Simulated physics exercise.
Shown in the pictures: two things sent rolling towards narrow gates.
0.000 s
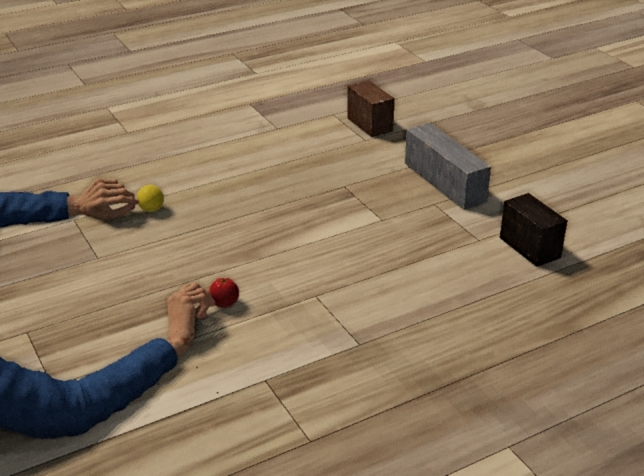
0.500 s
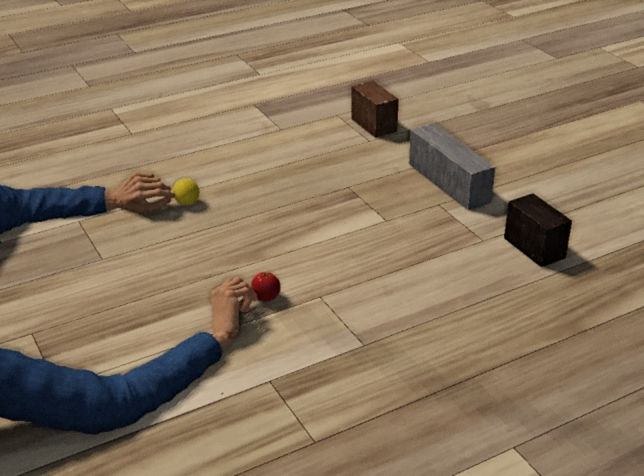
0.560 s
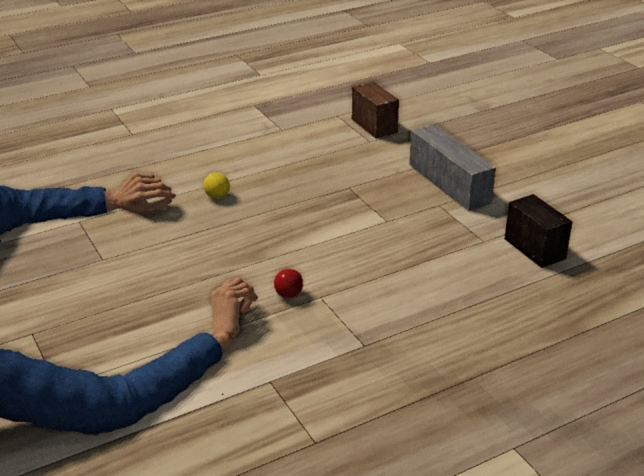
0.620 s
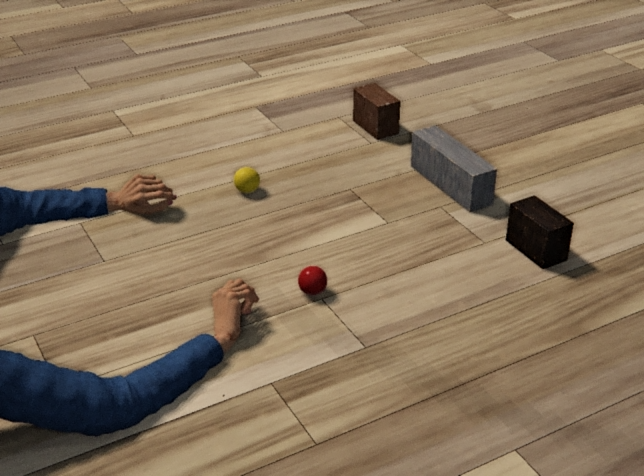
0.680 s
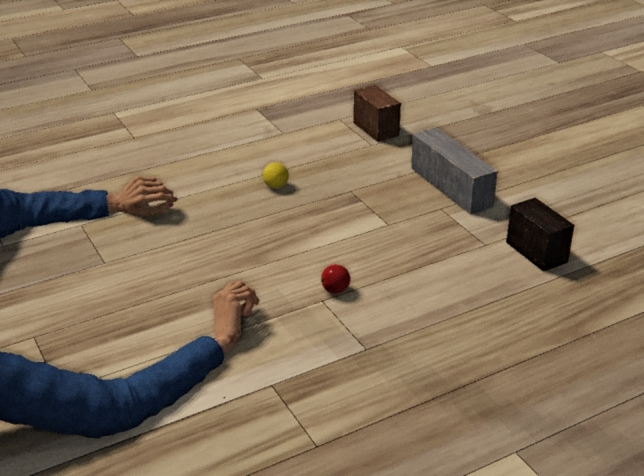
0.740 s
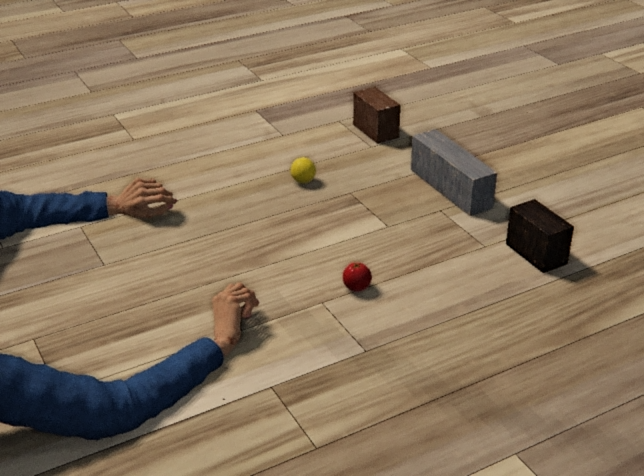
A yellow ball and a smaller-moving red ball roll rightward across a wooden floor after two blue-sleeved hands push forward and release them, the hands then staying in place as the balls draw nearer three spaced blocks.
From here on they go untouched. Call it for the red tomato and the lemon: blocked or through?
Red tomato - blocked; lemon - through.
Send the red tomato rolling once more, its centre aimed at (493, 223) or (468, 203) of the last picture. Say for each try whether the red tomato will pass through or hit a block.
One after another: It rolls through; bounces off.
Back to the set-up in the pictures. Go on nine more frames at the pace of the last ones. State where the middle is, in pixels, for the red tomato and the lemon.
Red tomato: (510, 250); lemon: (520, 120).
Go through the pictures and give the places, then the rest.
The first picture shows red tomato (224, 293) under the hand; lemon (150, 199) under the hand; black block (533, 230).
The second picture shows red tomato (266, 287); lemon (186, 192).
The third picture shows red tomato (289, 284); lemon (217, 186).
The fourth picture shows red tomato (313, 281); lemon (247, 180).
The fifth picture shows red tomato (336, 279); lemon (276, 176).
The sixth picture shows red tomato (357, 277); lemon (303, 171); grey block (452, 171).
By 1.12 s, red tomato heading on near (489, 253); lemon heading on near (464, 133).
By 1.70 s, red tomato coming back near (518, 270); lemon heading on.
When it is over (2.3 s), the red tomato is stopped; the lemon gets between the blocks.
